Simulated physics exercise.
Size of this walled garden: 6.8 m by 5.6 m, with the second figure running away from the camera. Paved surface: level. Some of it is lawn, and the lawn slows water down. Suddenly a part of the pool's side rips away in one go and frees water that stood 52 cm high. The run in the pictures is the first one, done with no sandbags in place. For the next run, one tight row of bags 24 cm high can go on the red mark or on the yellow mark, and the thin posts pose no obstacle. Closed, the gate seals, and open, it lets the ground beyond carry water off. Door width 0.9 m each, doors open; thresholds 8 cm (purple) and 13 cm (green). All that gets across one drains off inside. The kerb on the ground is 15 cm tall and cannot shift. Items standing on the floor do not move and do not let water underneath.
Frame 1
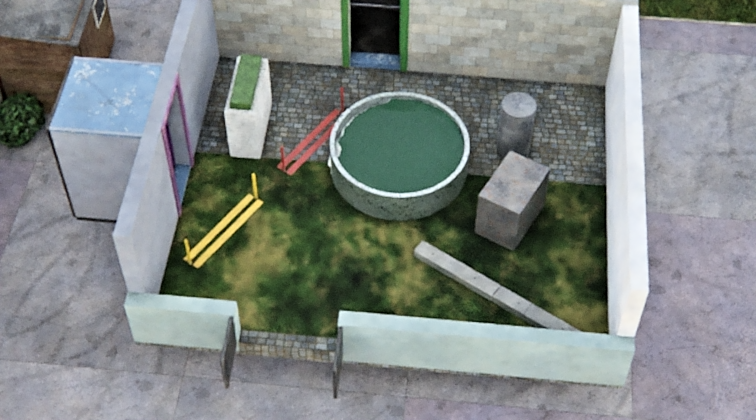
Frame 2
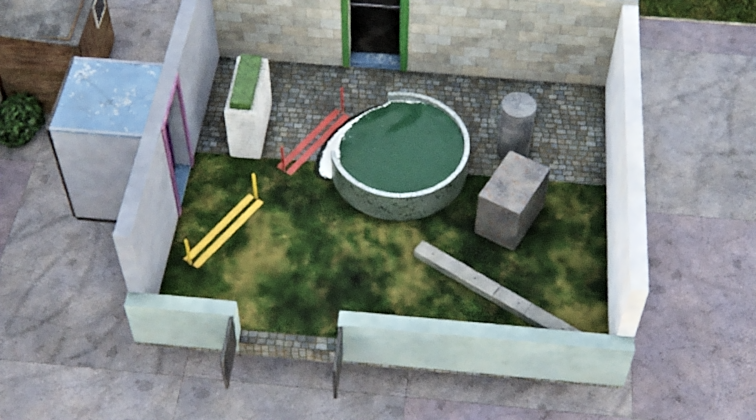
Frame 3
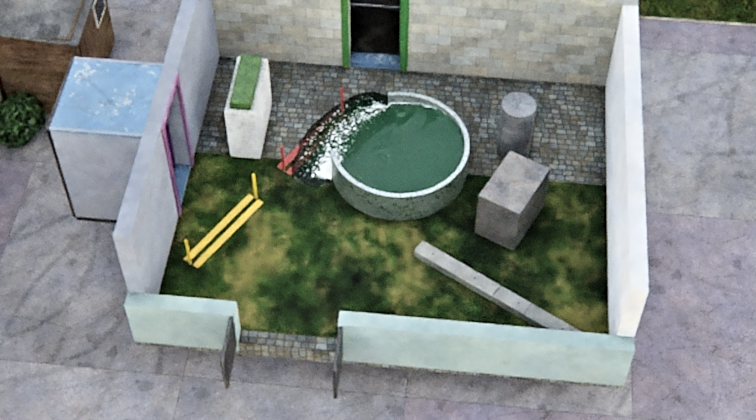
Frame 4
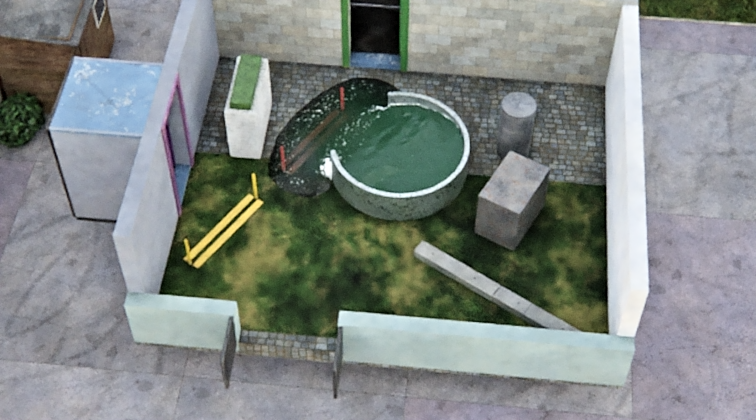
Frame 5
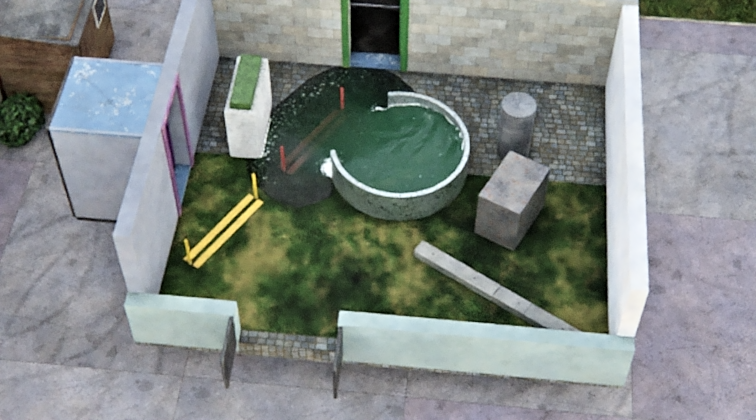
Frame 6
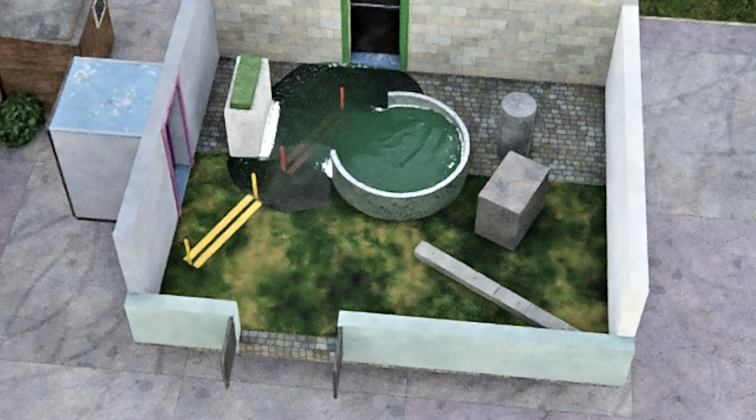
At the start, a round pool of green water stands intact in a walled garden beside red and yellow benches. Its left side breaks open and white, foaming water bursts out over the red bench. The dark sheet then spreads across the paving and grass, reaching the white block at left.
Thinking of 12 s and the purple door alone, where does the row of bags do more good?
On the red mark.
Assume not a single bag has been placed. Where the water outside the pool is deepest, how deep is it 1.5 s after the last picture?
Max depth: Close to 40 cm.
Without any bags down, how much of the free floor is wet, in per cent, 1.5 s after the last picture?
Wet share: Near 30 %.
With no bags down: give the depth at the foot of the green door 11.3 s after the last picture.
The depth there is around 3.5 cm.
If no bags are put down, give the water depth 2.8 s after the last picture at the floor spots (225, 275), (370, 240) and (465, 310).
Depths: About 3, 0, 0 cm.
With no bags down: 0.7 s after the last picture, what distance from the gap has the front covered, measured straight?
Call it close to 3.0 m.
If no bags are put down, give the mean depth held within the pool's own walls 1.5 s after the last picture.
Mean depth comes to around 21 centimetres.
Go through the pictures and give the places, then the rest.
The pool at (400, 146) is whole and still, 52 cm deep, in the first frame.
Water pours out at (348, 132) and has run 0.9 m, to (323, 176); typically 6 cm deep outside, 52 cm at the pool's back, in the second frame.
The front is at (300, 177), 1.1 m from the gap at (348, 133); 1.2 m2 of floor is under water; 52 cm left at the back of the pool, in the third frame.
Water pours out at (348, 134) and has run 1.4 m, to (275, 175); typically 7 cm deep outside, 52 cm at the pool's back, in the fourth frame.
Water pours out at (348, 134) and has run 1.7 m, to (256, 176); typically 5 cm deep outside, 52 cm at the pool's back, in the fifth frame.
The front is at (233, 165), 2.0 m from the gap at (348, 134); 5.0 m2 of floor is under water; 46 cm left at the back of the pool, in the sixth frame.
Then, 0.7 s after the last picture water covers 20 % of the floor and is deepest (42 cm) near (220, 57) in the run without bags; in at the purple door, 0 L with no bags, 0 L with the row on red, 0 L on yellow.
Then, 1.5 s after the last picture water covers 30 % of the floor and is deepest (40 cm) near (230, 57) in the run without bags; in at the purple door, 0 L with no bags, 0 L with the row on red, 0 L on yellow.
Then, 2.8 s after the last picture water covers 45 % of the floor and is deepest (23 cm) near (227, 72) in the run without bags; in at the purple door, 7 L with no bags, 0 L with the row on red, 13 L on yellow.
Then, 6.3 s after the last picture water covers 75 % of the floor and is deepest (10 cm) near (153, 321) in the run without bags; in at the purple door, 19 L with no bags, 6 L with the row on red, 63 L on yellow.
Then, 11.3 s after the last picture water covers 95 % of the floor and is deepest (6 cm) near (380, 341) in the run without bags; in at the purple door, 19 L with no bags, 6 L with the row on red, 71 L on yellow.
